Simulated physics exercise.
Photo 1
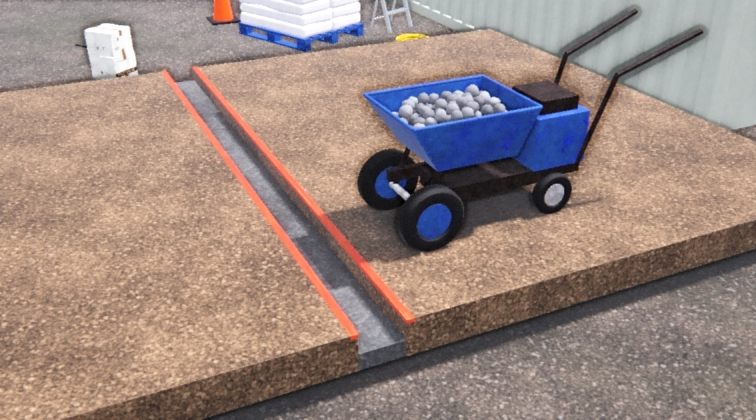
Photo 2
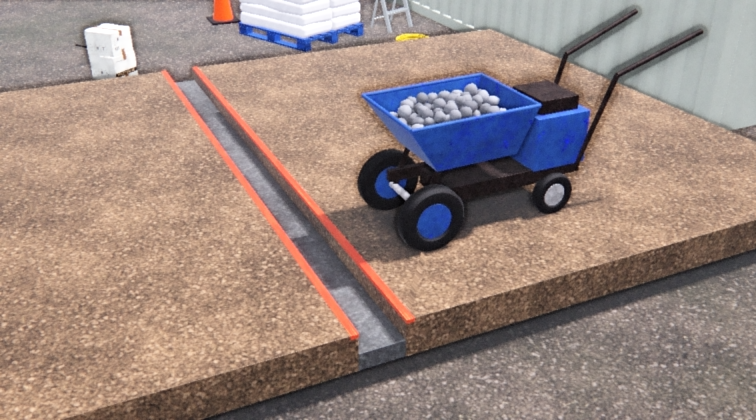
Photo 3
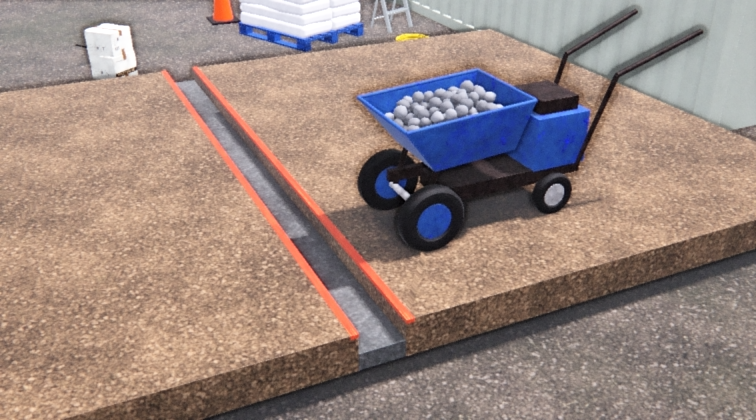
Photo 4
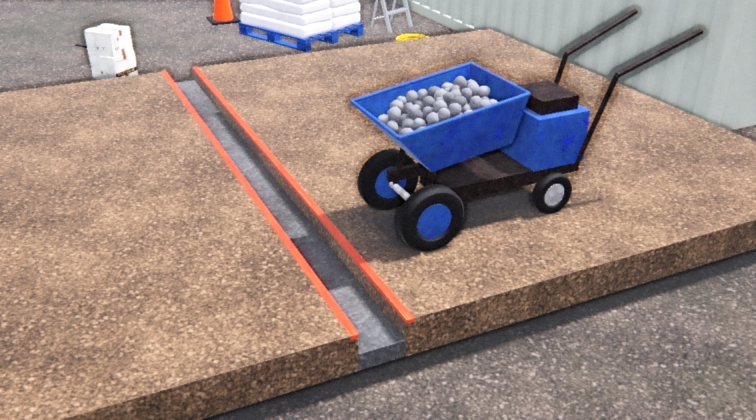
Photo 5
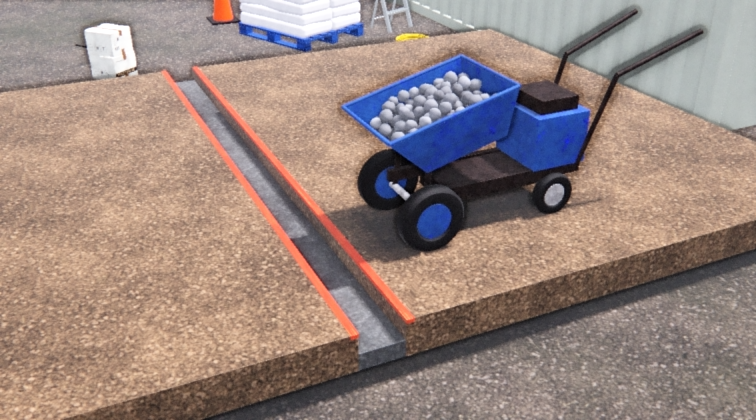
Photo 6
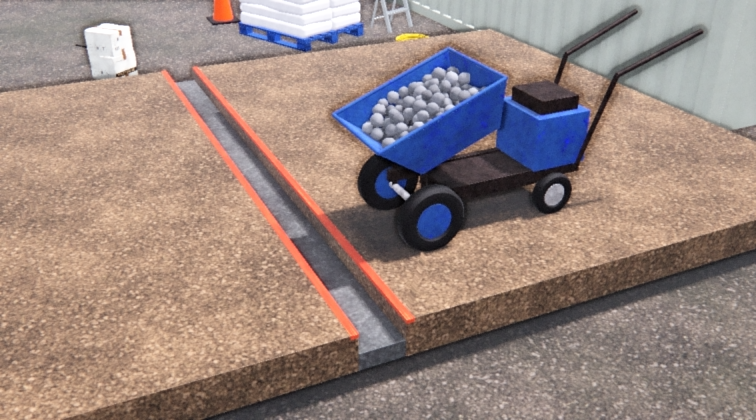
At first, a blue motor barrow loaded with round grey cobbles stands with its skip level, to the right of a narrow trench edged with orange boards. The skip then tilts gradually forward toward the left, its back end rising clear of the chassis, while the wheels stay still and the cobbles remain heaped inside.
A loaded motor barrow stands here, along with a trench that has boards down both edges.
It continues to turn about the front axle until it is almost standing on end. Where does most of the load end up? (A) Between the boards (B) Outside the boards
Outside the boards.
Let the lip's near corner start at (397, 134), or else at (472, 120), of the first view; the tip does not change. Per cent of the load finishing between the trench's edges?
Roughly 0 and 50 percent respectively.
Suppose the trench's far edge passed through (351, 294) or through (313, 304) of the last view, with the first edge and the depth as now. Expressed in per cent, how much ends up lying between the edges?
Result, try 1: 0 in a hundred; try 2: 60 in a hundred.
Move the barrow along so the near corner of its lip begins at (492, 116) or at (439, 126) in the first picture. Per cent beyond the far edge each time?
Result: Try 1 = 0 %, try 2 = 20 %.
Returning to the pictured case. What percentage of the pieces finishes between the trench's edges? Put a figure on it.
Around 35 percent.
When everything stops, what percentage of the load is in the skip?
I'd put it near 10 percent.
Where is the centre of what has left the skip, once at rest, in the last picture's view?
(283, 252).
Soon after the last picture, skip tipped steeply; all in the skip.
A little later, skip tipped right over; most in the skip; a small part in or heaped over the trench; a small part beyond it; a stray few falling.
Later still, skip tipped right over; about a quarter in the skip; about a quarter in or heaped over the trench; about half beyond it.
By the end, skip tipped right over; a small part in the skip; about a third in or heaped over the trench; about half beyond it.
